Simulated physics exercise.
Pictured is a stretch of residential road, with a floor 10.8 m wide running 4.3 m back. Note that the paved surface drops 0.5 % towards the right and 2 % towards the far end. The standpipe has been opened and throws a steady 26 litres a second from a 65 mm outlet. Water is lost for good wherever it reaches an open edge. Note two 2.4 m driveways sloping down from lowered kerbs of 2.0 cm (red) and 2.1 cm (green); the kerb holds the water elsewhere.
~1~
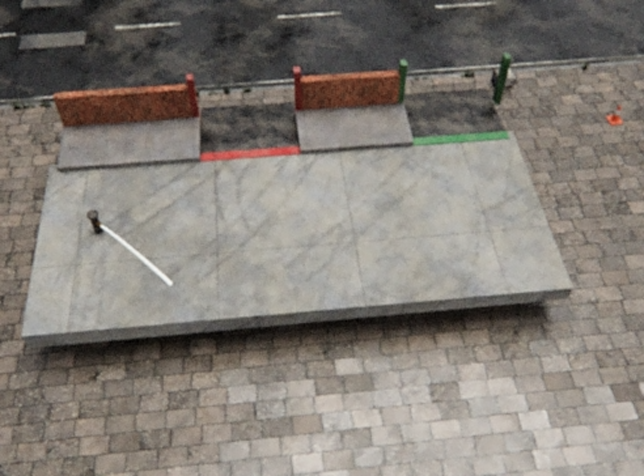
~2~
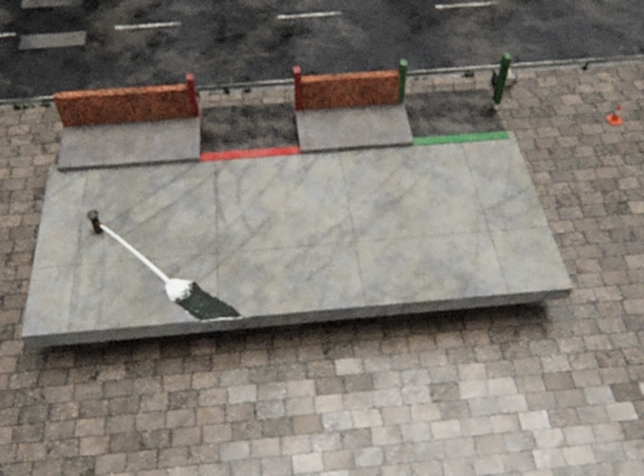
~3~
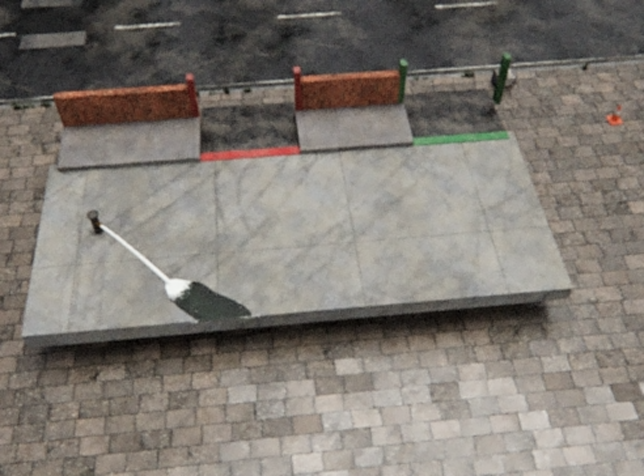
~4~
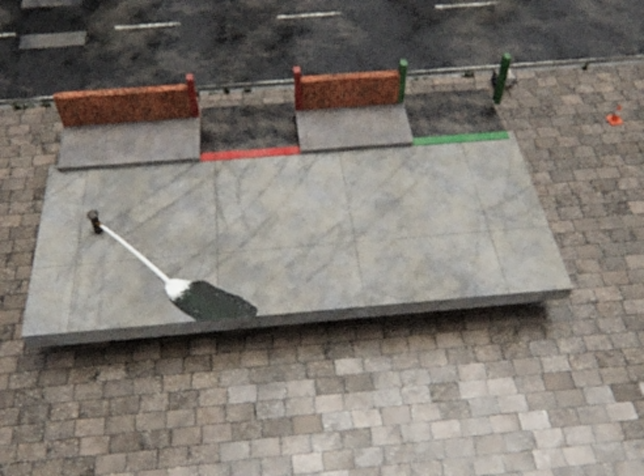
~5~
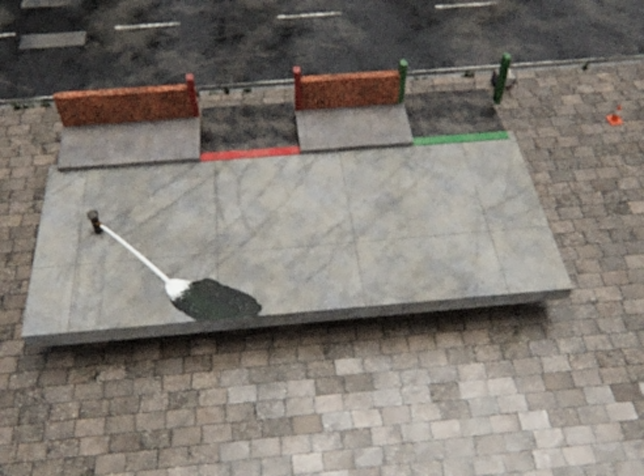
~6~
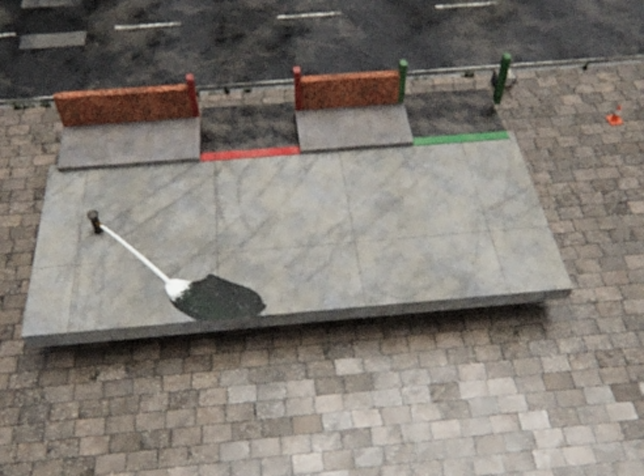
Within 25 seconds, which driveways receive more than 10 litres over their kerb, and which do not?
Most likely the red driveway ends up short of the mark; most likely the green driveway ends up short of the mark.
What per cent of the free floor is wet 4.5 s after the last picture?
Something near 0 per cent.
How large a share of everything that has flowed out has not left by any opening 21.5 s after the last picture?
Roughly 4 percent of it is still there.
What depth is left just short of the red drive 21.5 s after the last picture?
I'd put it at around 0.2 centimetres deep.
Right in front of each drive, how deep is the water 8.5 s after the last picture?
In centimetres, red: 0.0; green: 0.0.
Then, 1.5 s after the last picture water covers under 5 % of the floor and is deepest (2 cm) near (180, 291); red driveway not reached, green driveway not reached.
Then, 4.5 s after the last picture water covers under 5 % of the floor and is deepest (2 cm) near (180, 291); red driveway not reached, green driveway not reached.
Then, 8.5 s after the last picture water covers under 5 % of the floor and is deepest (2 cm) near (180, 291); red driveway not reached, green driveway not reached.
Then, 12.5 s after the last picture water covers under 5 % of the floor and is deepest (2 cm) near (180, 291); red driveway not reached, green driveway not reached.
Then, 21.5 s after the last picture water covers under 5 % of the floor and is deepest (2 cm) near (180, 291); red driveway not reached, green driveway not reached.
